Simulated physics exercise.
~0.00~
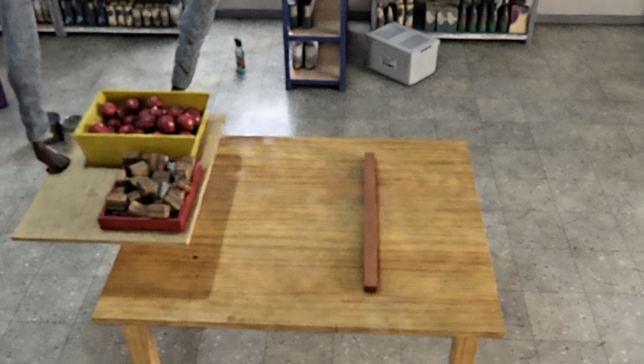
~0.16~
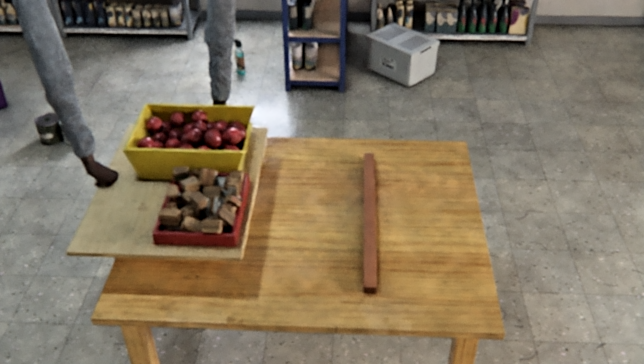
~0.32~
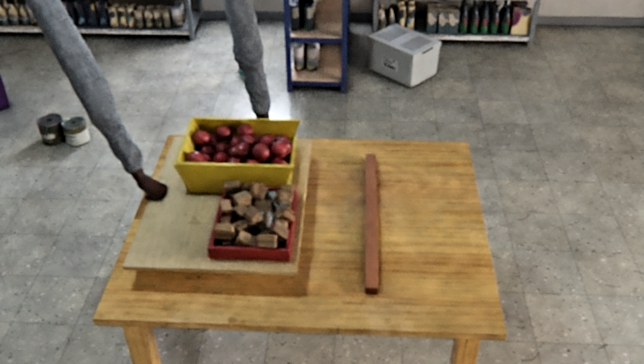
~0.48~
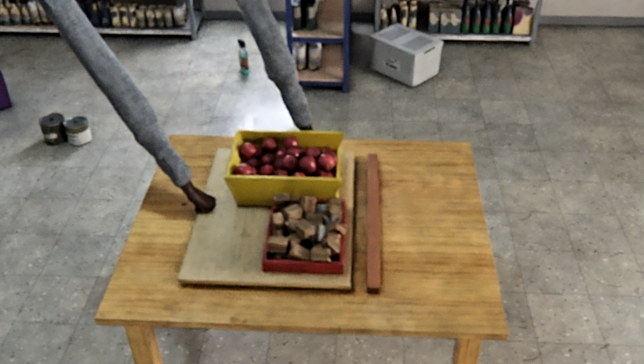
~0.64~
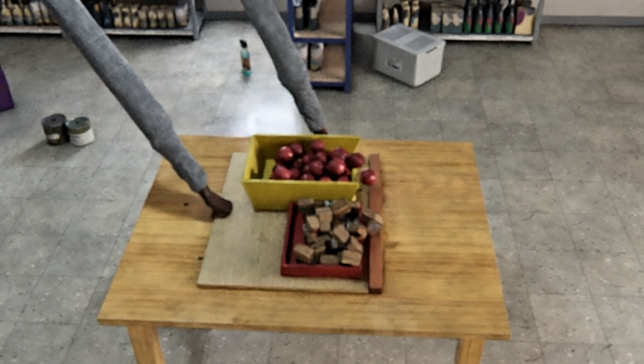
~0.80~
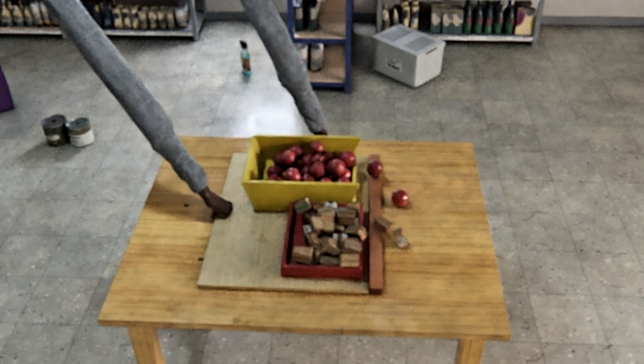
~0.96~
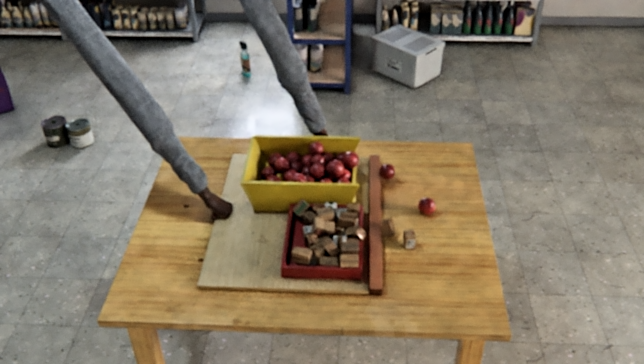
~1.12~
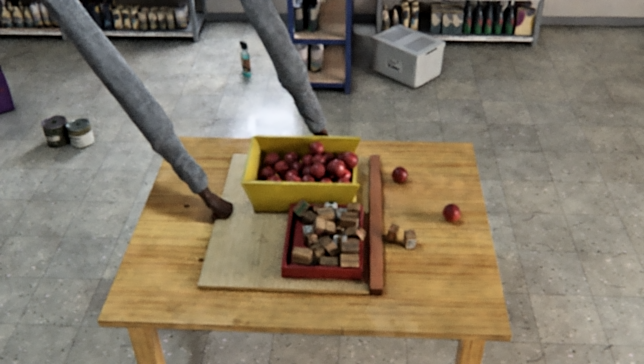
A board carrying a yellow container of red apples and a red container of little parcels was pushed right across a wooden table until it hit a bar, sending two apples and a couple of parcels over it onto the tabletop.
